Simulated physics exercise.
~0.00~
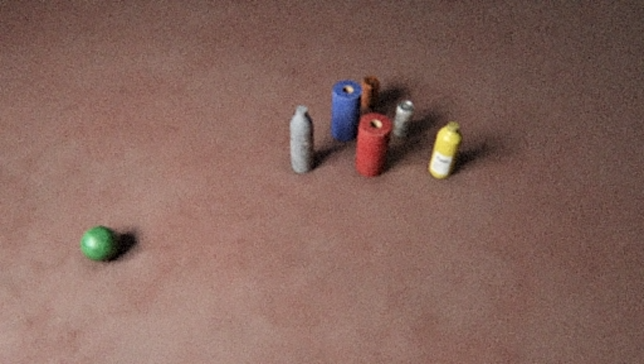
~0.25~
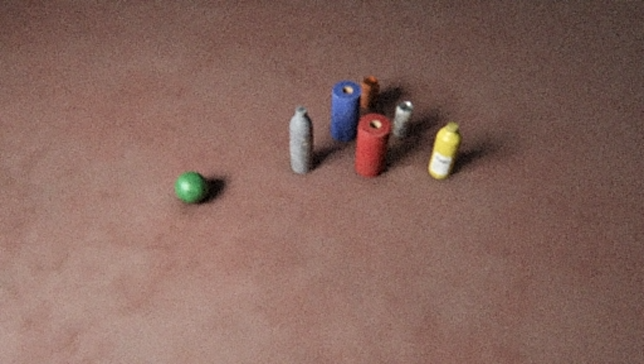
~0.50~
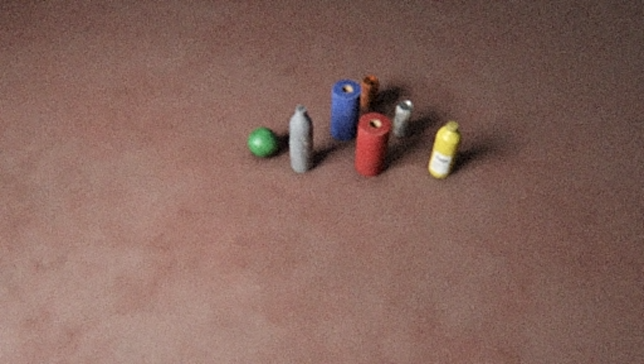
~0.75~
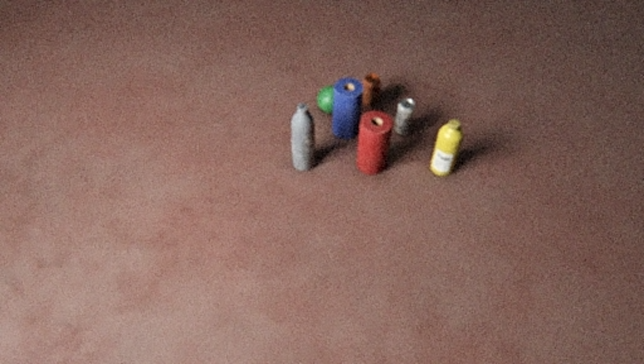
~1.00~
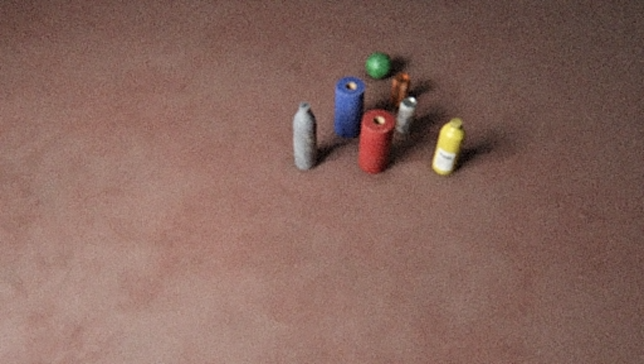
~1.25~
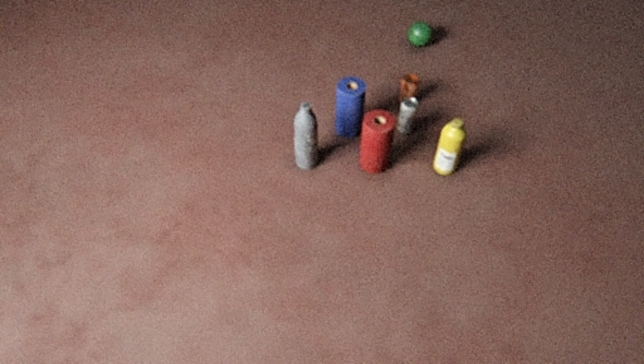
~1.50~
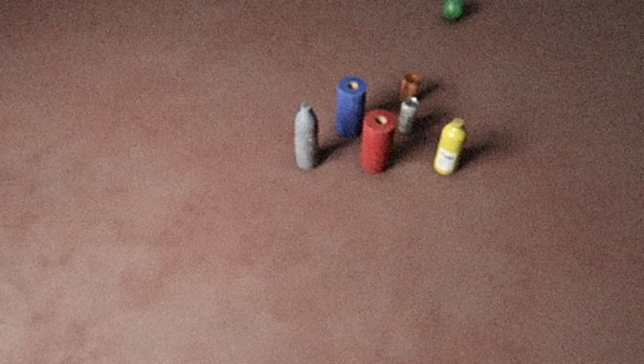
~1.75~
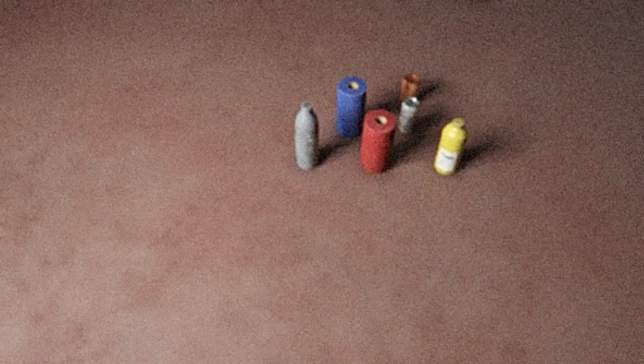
A green ball rolls past the standing objects, nudges the upright orange can right, and leaves view.
